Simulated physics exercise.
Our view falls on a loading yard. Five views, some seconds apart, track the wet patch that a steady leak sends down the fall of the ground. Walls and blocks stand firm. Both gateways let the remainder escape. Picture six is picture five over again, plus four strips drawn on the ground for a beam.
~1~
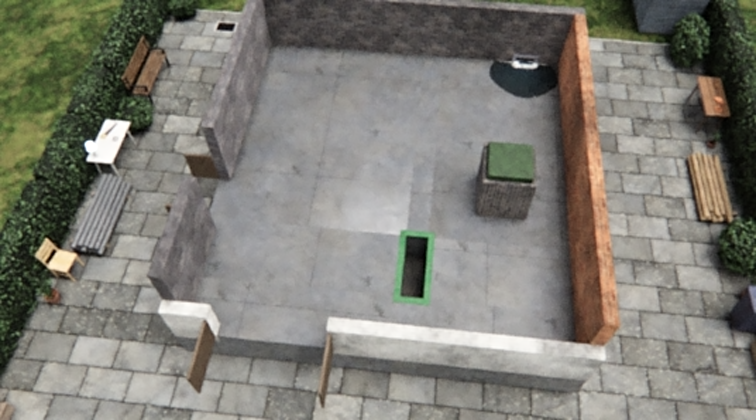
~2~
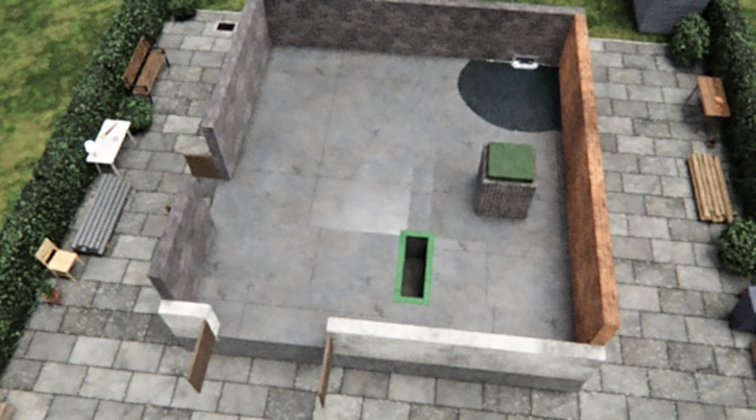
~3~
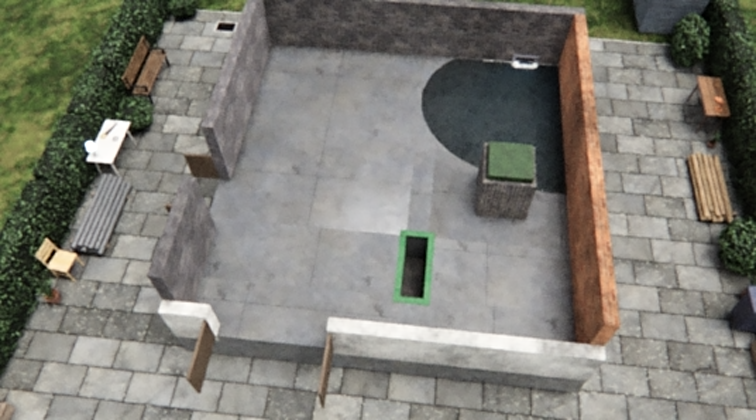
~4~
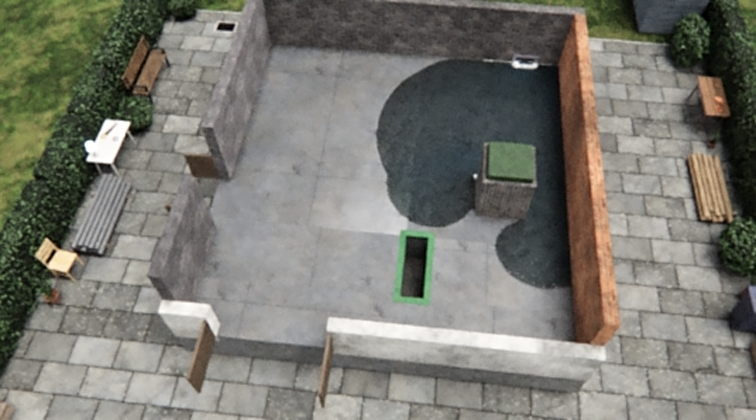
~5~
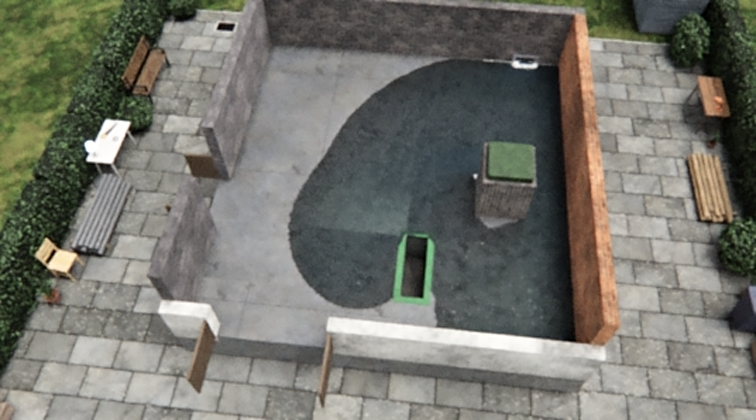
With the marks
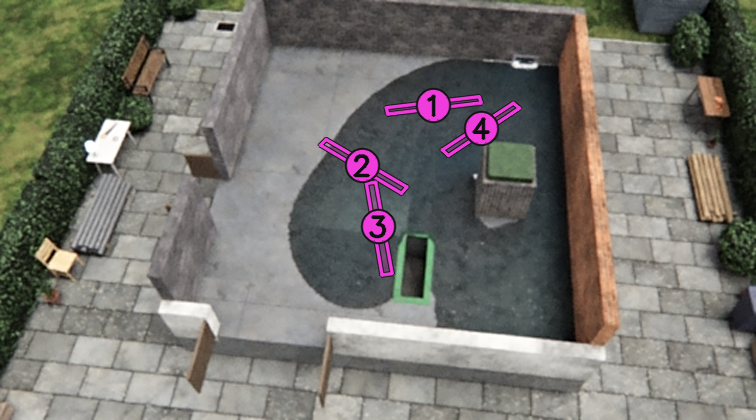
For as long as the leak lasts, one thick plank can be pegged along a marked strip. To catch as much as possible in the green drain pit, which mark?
Use spot 3.
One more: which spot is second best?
That would be 2.
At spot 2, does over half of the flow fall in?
No, it does not.
In magenta, 1 from (386, 110) to (480, 99); 2 from (323, 142) to (404, 190); 3 from (371, 182) to (387, 274); 4 from (445, 152) to (516, 105).
Choosing 1, about 25 % of the stream goes into the green drain pit, about 75 % out by the gates.
Choosing 2, about 36 % of the stream goes into the green drain pit, about 63 % out by the gates.
Choosing 3, about 49 % of the stream goes into the green drain pit, about 51 % out by the gates.
Choosing 4, about 26 % of the stream goes into the green drain pit, about 74 % out by the gates.
